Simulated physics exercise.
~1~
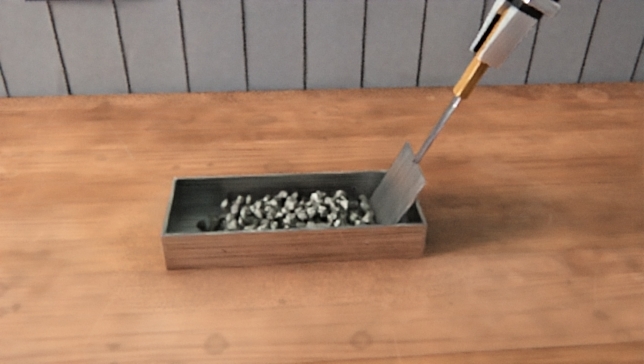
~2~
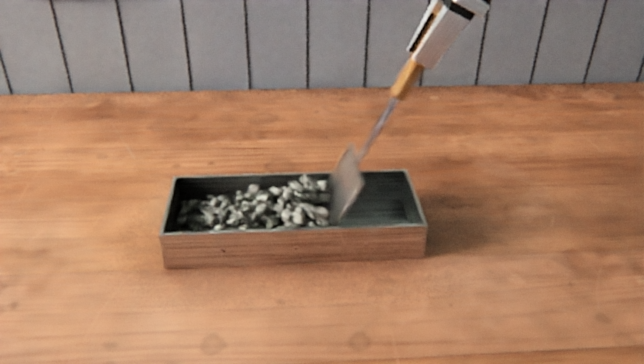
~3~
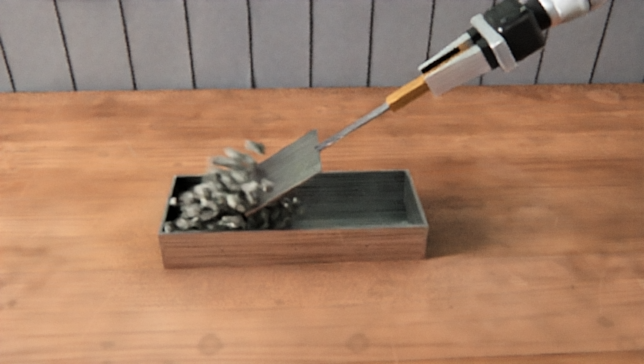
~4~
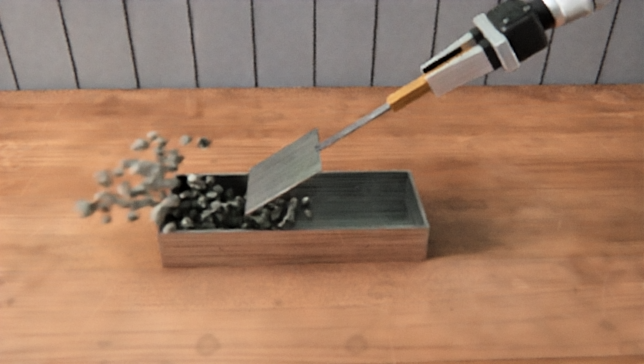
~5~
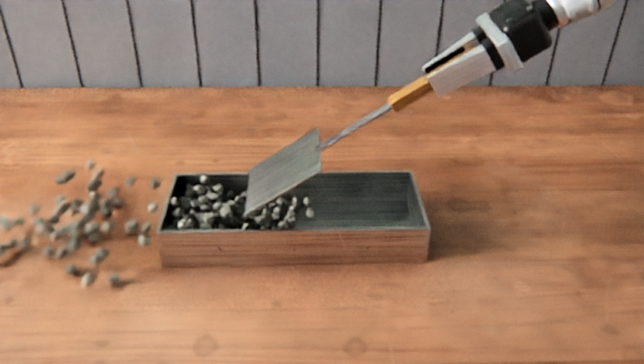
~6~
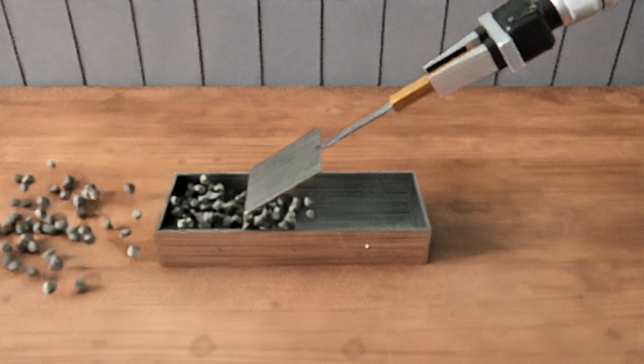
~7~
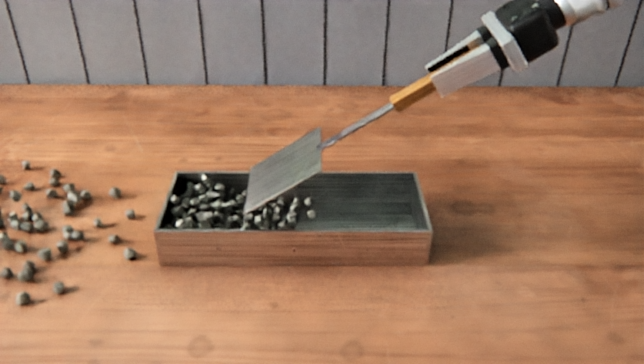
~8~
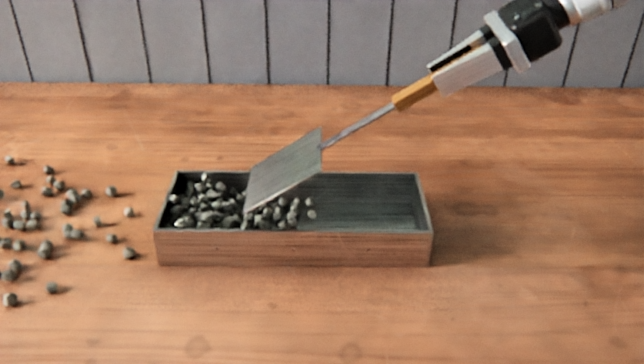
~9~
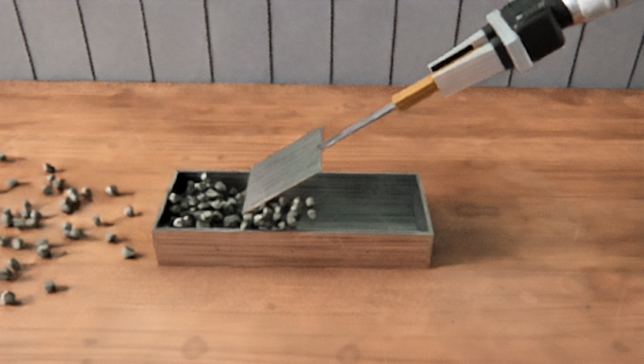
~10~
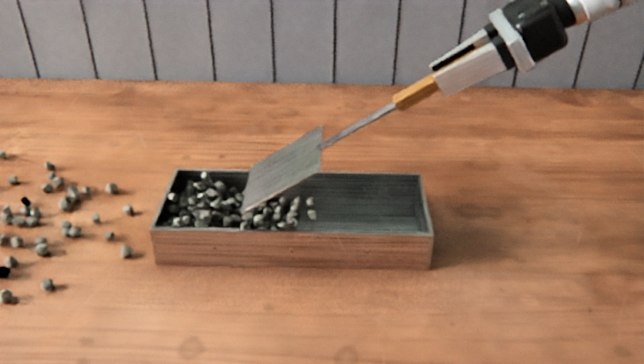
A robot arm sweeps a turner left through a tin, flinging some pebbles onto the table.
